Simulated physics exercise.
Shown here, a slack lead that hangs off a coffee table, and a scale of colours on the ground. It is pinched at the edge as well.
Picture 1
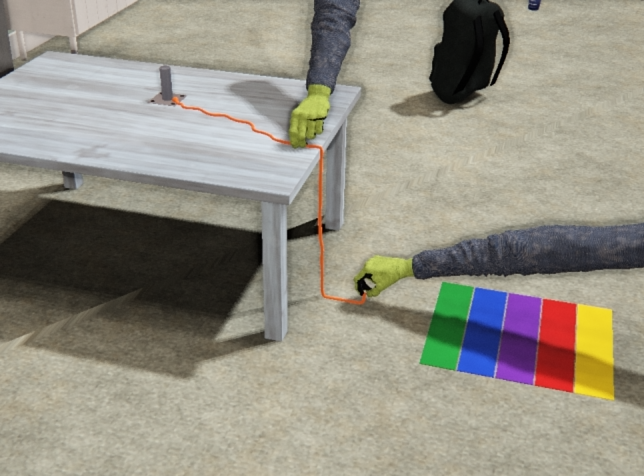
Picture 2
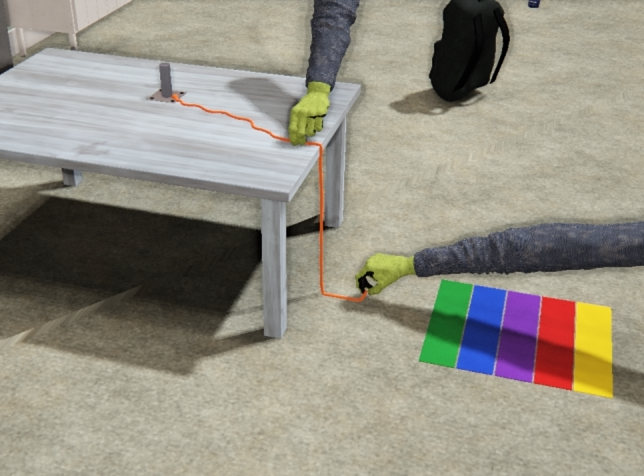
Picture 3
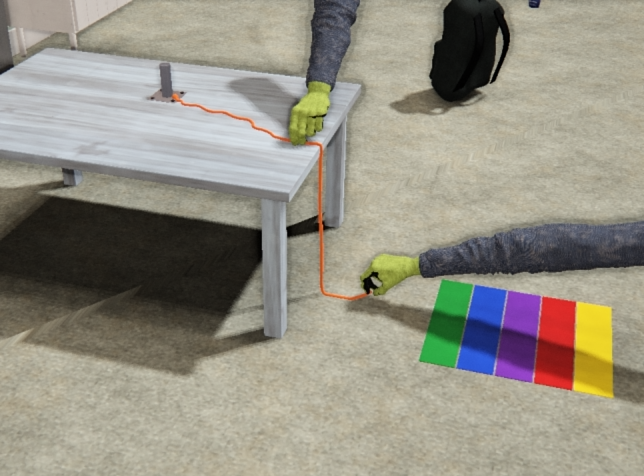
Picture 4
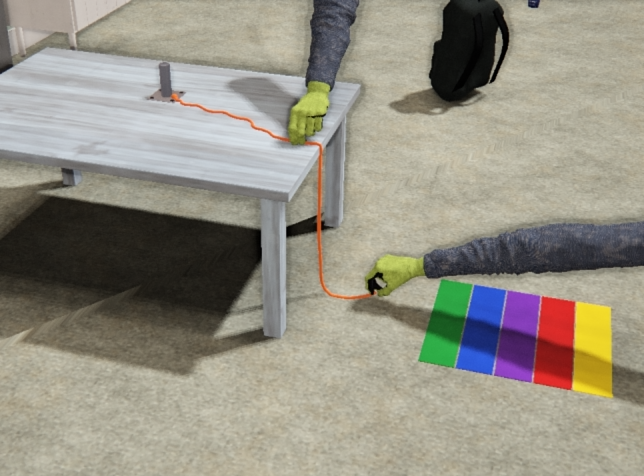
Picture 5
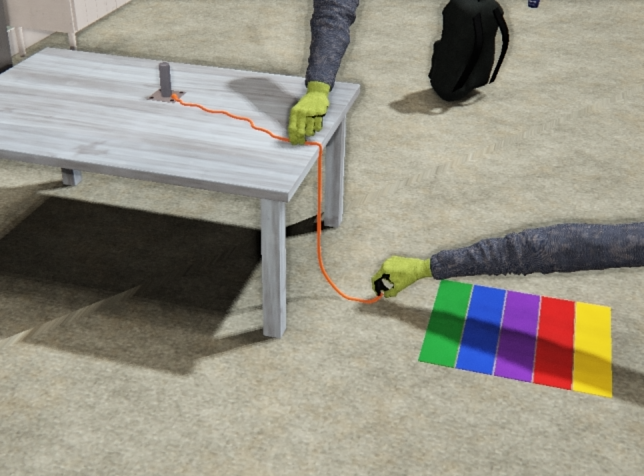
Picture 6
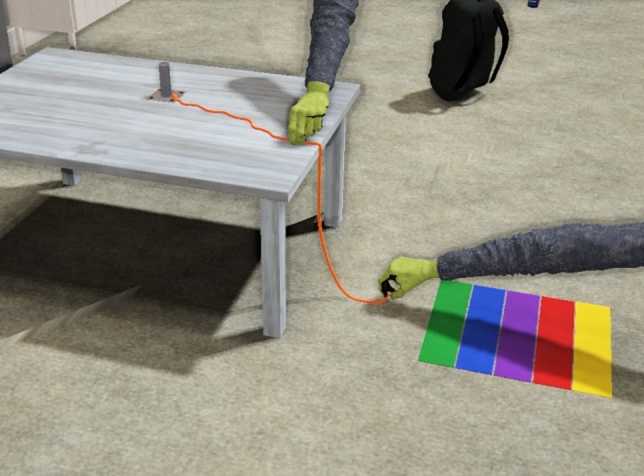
A gloved hand pinched an orange cord at the edge of a coffee table while another drew its hanging end slightly to the right, near a strip of colours on the ground.
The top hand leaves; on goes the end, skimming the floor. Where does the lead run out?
The end stops over the blue strip.
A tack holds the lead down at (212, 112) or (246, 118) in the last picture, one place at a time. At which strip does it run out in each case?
One after the other, blue; blue.
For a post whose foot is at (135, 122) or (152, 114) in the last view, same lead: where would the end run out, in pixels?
About (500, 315) and (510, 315).
Soon after, end near (441, 304); over green.
After that, end near (473, 309); over blue.
At the stop, end near (491, 313); over blue. It gets as far as the blue strip.
